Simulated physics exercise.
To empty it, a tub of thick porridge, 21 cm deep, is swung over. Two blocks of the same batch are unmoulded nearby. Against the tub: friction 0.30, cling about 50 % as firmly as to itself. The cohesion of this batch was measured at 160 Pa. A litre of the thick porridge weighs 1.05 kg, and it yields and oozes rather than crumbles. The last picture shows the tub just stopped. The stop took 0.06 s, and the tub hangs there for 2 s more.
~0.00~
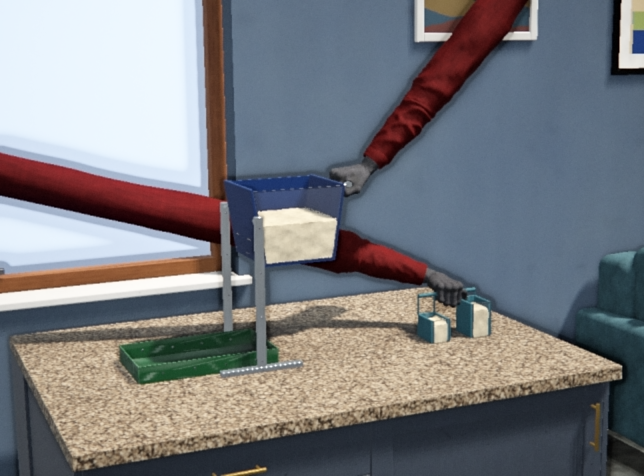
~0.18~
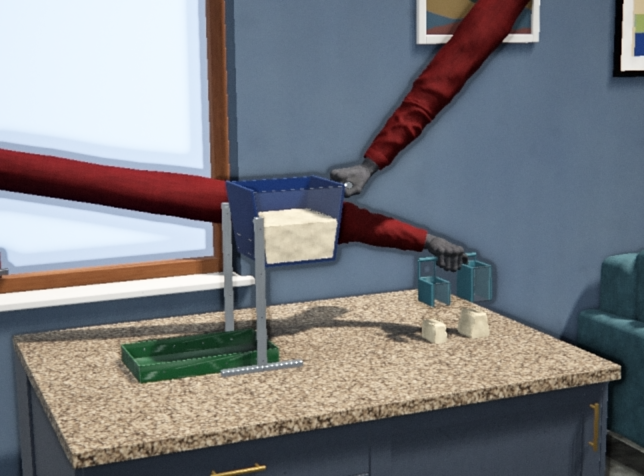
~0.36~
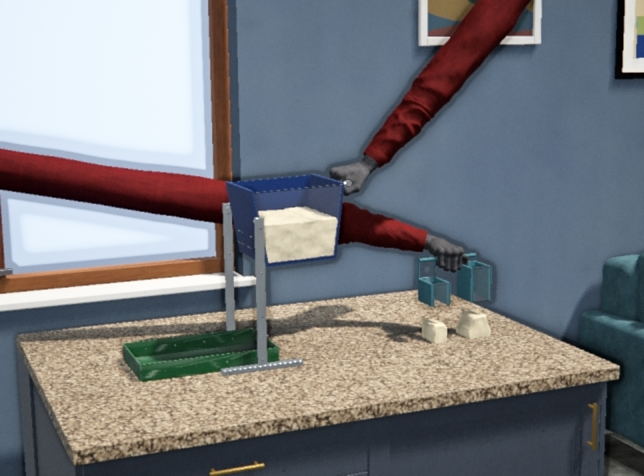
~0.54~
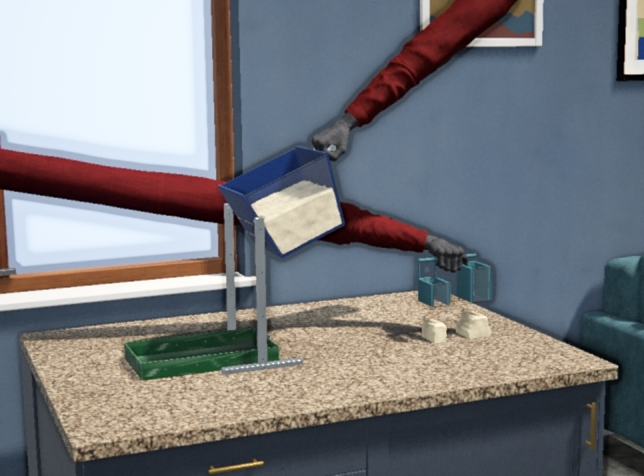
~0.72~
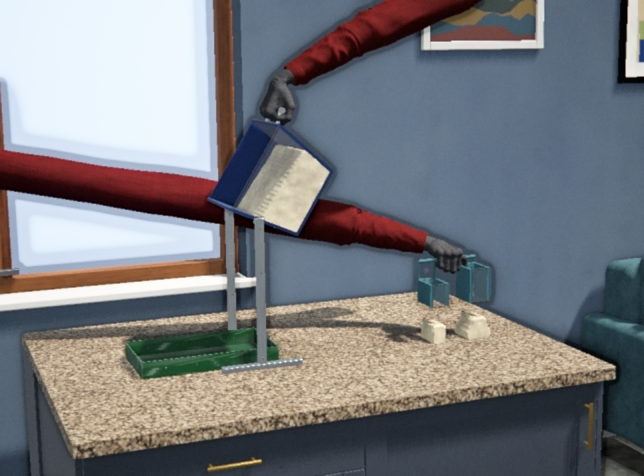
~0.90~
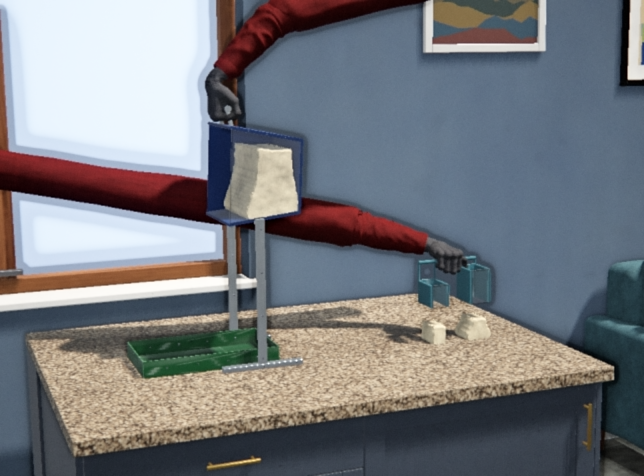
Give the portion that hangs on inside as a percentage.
Close to 44 per cent.
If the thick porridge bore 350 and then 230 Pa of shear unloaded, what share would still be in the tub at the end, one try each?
In that order: 55 %, 50 %.
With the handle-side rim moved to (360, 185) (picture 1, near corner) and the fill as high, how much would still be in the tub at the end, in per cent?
It would be near 35 %.
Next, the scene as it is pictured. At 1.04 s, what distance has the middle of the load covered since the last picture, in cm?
Roughly 7 cm.
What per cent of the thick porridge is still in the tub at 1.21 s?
Near 55 %.
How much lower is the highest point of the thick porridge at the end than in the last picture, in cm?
Roughly 14 cm.
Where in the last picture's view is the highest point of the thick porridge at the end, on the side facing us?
At about (281, 196).
After 1.04 s, the tub is at 87 degrees and holds 92 %.
After 1.21 s, the tub is at 87 degrees and holds 53 %.
After 1.38 s, the tub is at 87 degrees and holds 45 %.
After 1.55 s, the tub is at 87 degrees and holds 44 %.
After 2.90 s, at the end, the tub is at 87 degrees and holds 44 %.
